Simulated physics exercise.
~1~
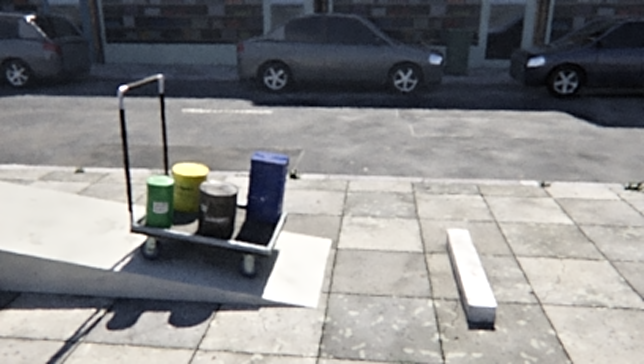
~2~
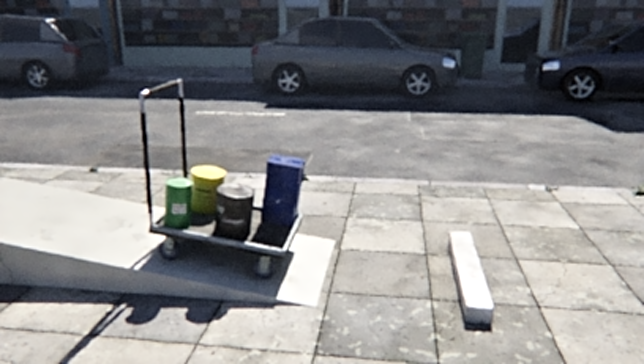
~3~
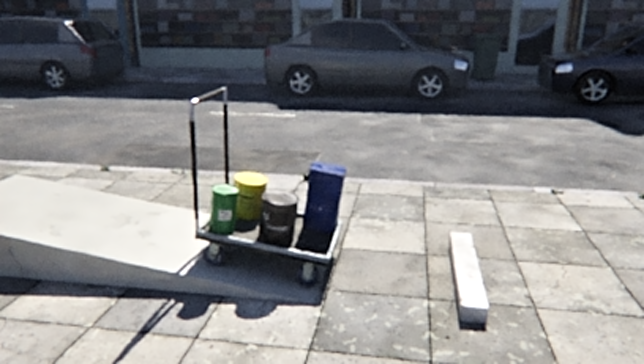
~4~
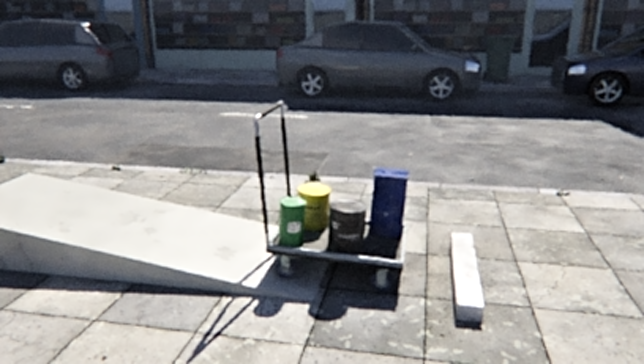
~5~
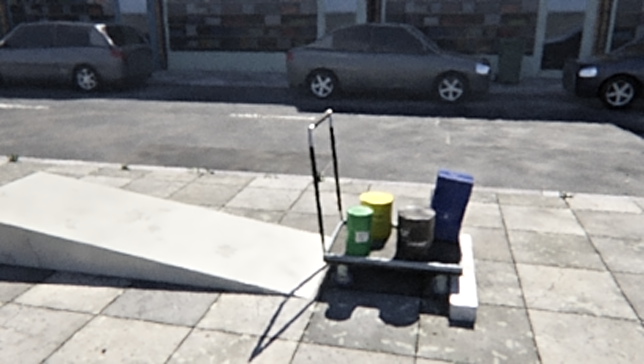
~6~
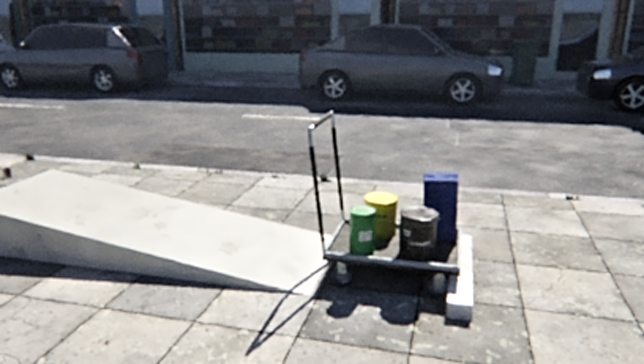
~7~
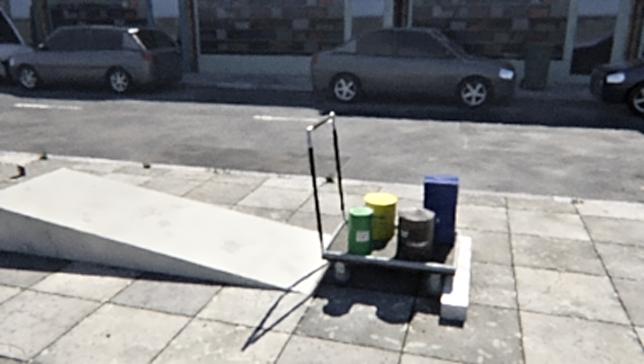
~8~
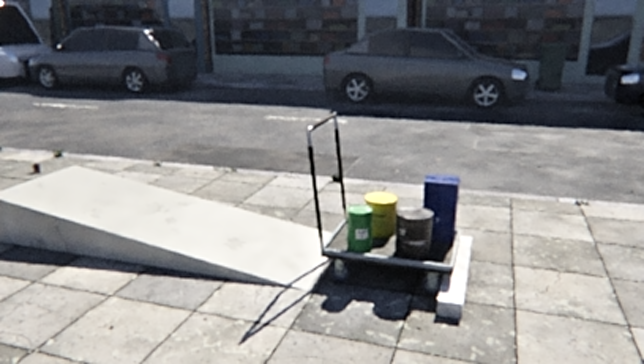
On a paved roadside, a loaded trolley rolls right down a ramp and stops at a kerb, blue box rocking but staying upright.
